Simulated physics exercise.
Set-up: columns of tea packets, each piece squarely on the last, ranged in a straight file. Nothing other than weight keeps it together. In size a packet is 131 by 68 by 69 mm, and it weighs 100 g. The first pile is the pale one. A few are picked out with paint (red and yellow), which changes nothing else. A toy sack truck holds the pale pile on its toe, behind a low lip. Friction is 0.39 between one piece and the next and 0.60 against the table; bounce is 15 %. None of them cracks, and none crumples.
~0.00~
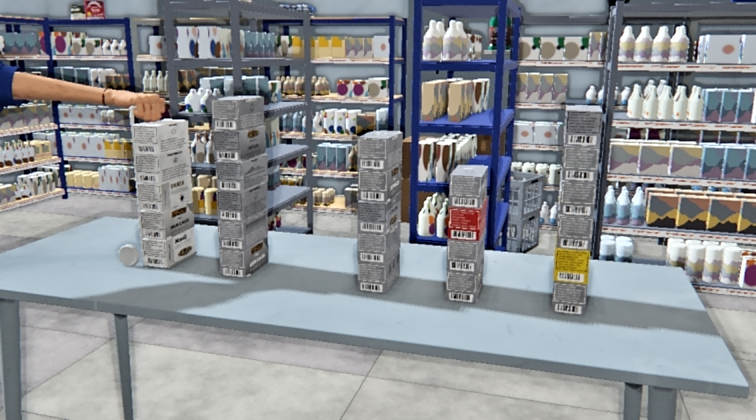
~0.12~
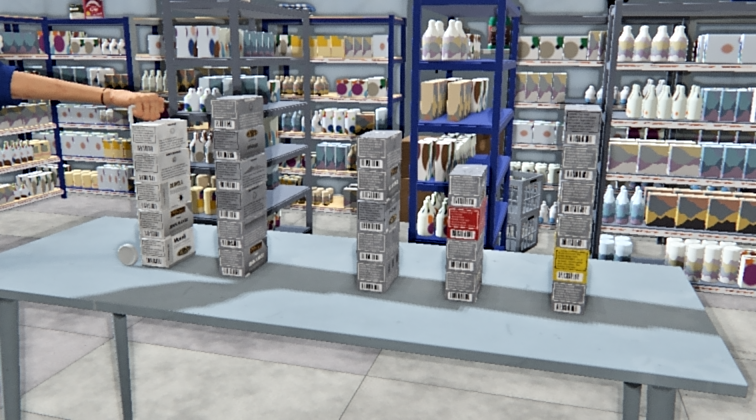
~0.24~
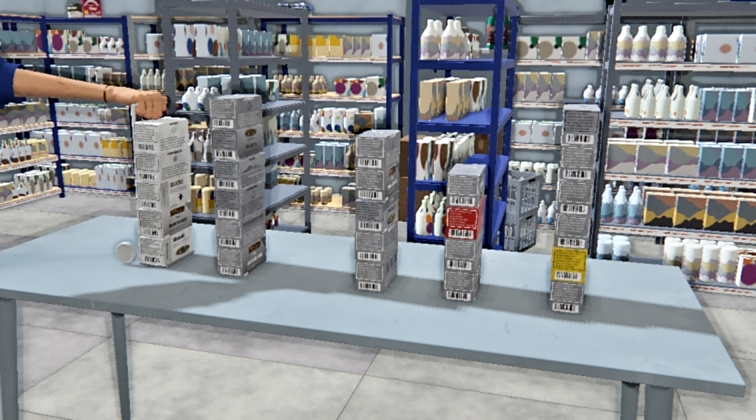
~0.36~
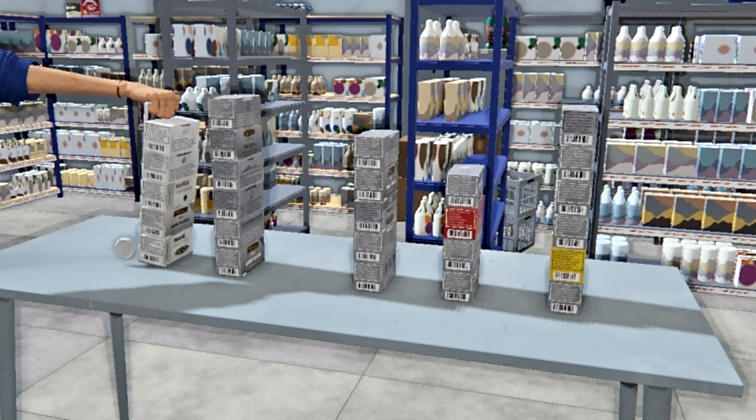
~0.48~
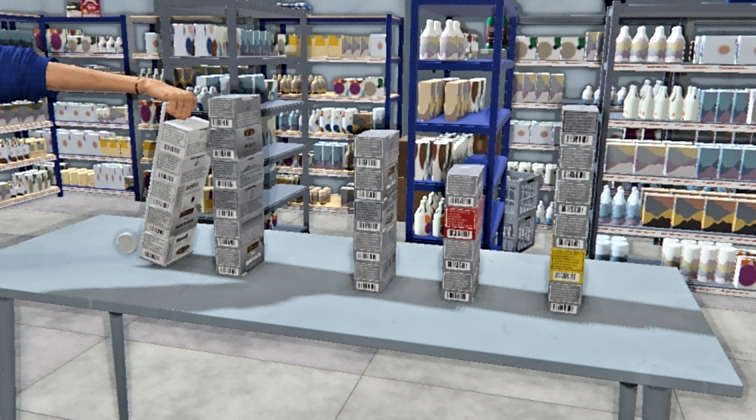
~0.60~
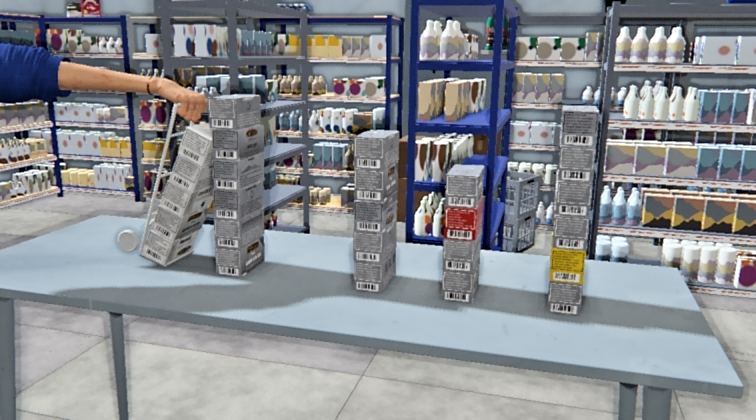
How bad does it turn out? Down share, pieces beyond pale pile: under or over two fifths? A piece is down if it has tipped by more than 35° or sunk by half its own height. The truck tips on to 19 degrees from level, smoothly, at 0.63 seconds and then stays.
Over.
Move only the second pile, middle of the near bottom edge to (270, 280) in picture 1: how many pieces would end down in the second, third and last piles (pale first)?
The second pile ends with 5 down, the third with 4, the last with 0.
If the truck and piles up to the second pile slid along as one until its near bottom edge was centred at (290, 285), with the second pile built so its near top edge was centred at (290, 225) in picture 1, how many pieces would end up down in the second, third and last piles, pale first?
You'd get second 1, third 0 and last 0.
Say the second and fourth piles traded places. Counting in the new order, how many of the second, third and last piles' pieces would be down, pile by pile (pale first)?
Pile by pile, you'd see second at 4, third at 0 and last at 0 down.
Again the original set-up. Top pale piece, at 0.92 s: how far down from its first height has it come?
The top piece is some 4 centimetres lower than at the start.
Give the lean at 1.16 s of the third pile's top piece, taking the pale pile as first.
It tilts close to 10 degrees.
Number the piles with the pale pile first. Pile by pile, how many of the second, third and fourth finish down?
Counting each pile, the second has 6, the third 4 and the fourth 4.
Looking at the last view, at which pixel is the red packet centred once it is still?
About (564, 270).
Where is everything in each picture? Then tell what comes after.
In the first frame (pixels give the middle of a visible side), truck frame 0° forward; yellow packet (571, 267); red packet (464, 225); none of the others has stirred.
The second frame shows truck frame 0° forward; yellow packet (571, 266).
The third frame shows truck frame 2° forward; red packet (461, 224).
The fourth frame shows truck frame 8° forward, top of the pale pile leaning 8°; red packet (460, 224); none of the others has stirred.
The fifth frame shows truck frame (160, 135) 15° forward, top of the pale pile leaning 15°; red packet (460, 224); none of the others has stirred.
The sixth frame shows truck frame (169, 136) 19° forward, top of the pale pile leaning 24°; red packet (460, 224); yellow packet (567, 266); one has shifted.
After 0.92 s, 5 of the pale pile down; none of the 21 other packets down, 6 disturbed.
After 1.16 s, 5 of the pale pile down; 6 of the 21 other packets down.
After 1.58 s, 5 of the pale pile down; 13 of the 21 other packets down; red packet 33° from how it stood, 45 mm lower; yellow packet 5° from how it stood.
After 2.06 s, 5 of the pale pile down; 20 of the 21 other packets down; yellow packet on its side; red packet 50° from how it stood, 10 cm lower.
In the end (2.5 s), 5 of the pale pile down; 20 of the 21 other packets down; yellow packet on its side; red packet 50° from how it stood, 10 cm lower. That is 95 per cent. From the last view, middles, yellow packet near (640, 295), red packet near (564, 269).
